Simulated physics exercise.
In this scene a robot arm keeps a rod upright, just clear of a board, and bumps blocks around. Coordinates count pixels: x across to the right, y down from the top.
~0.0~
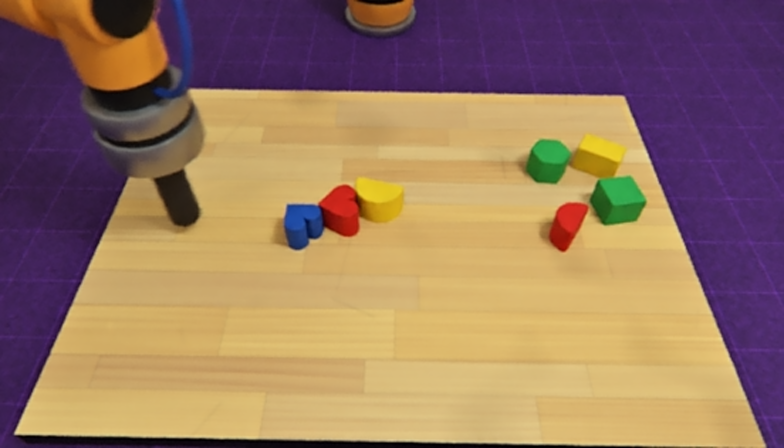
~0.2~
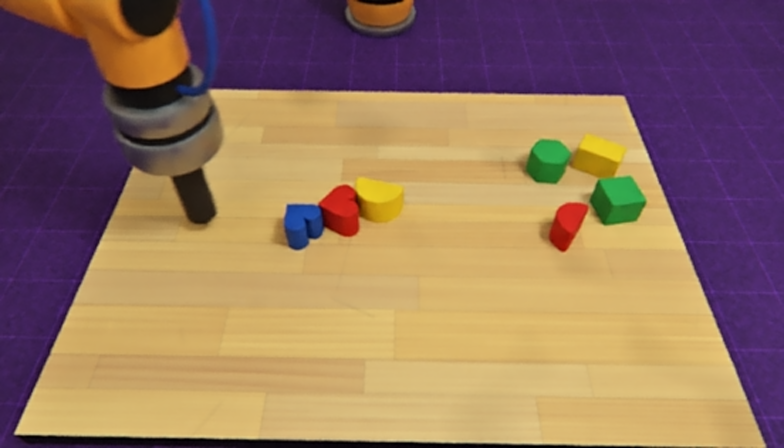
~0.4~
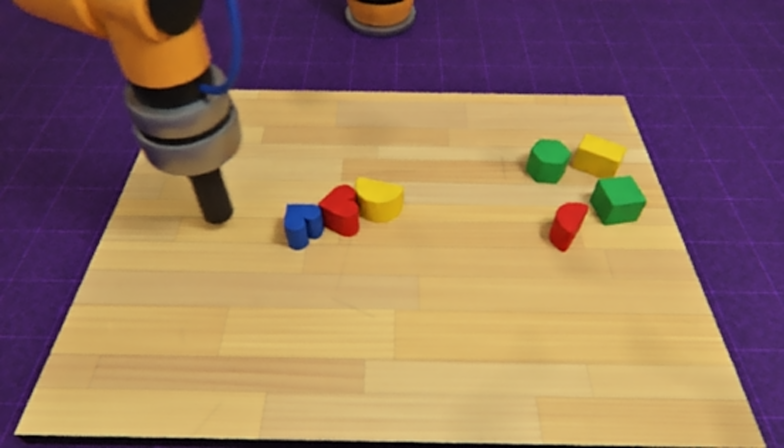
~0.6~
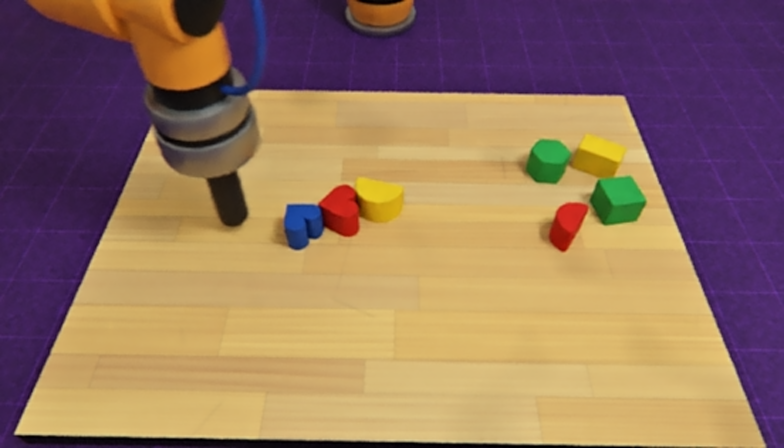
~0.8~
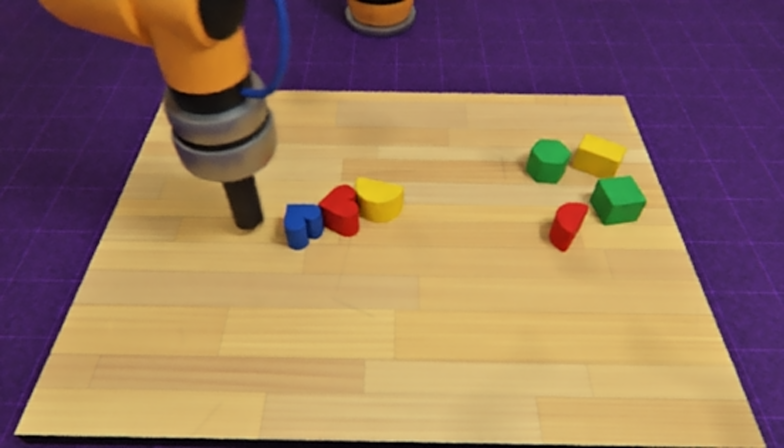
A robot arm moves its black rod right across the board toward the blue heart.
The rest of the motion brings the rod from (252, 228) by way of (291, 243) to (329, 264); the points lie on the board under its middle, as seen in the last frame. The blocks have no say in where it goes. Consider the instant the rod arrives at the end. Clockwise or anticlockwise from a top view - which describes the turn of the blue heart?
Answer: Against the clock.
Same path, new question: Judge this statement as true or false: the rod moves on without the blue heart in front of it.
That statement is accurate.
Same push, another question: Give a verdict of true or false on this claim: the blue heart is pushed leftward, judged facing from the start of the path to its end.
The statement is correct.
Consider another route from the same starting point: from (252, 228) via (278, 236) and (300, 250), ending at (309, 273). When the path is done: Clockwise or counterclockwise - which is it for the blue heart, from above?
Looking down, my answer is that the blue heart rotates anticlockwise.
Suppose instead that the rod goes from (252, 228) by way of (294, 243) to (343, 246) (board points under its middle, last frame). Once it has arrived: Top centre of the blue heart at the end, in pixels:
The middle of its upper face will lie at (373, 221).
On the path given first. Halfway along, rod at (290, 235); blue heart at (319, 217), turned 25° anticlockwise; red heart at (349, 196); yellow half-round block at (382, 187), turned 15° clockwise.
At the end, rod at (328, 255); blue heart at (347, 220), turned 80° anticlockwise; red heart at (354, 193), turned 15° anticlockwise; yellow half-round block at (385, 185), turned 20° clockwise.
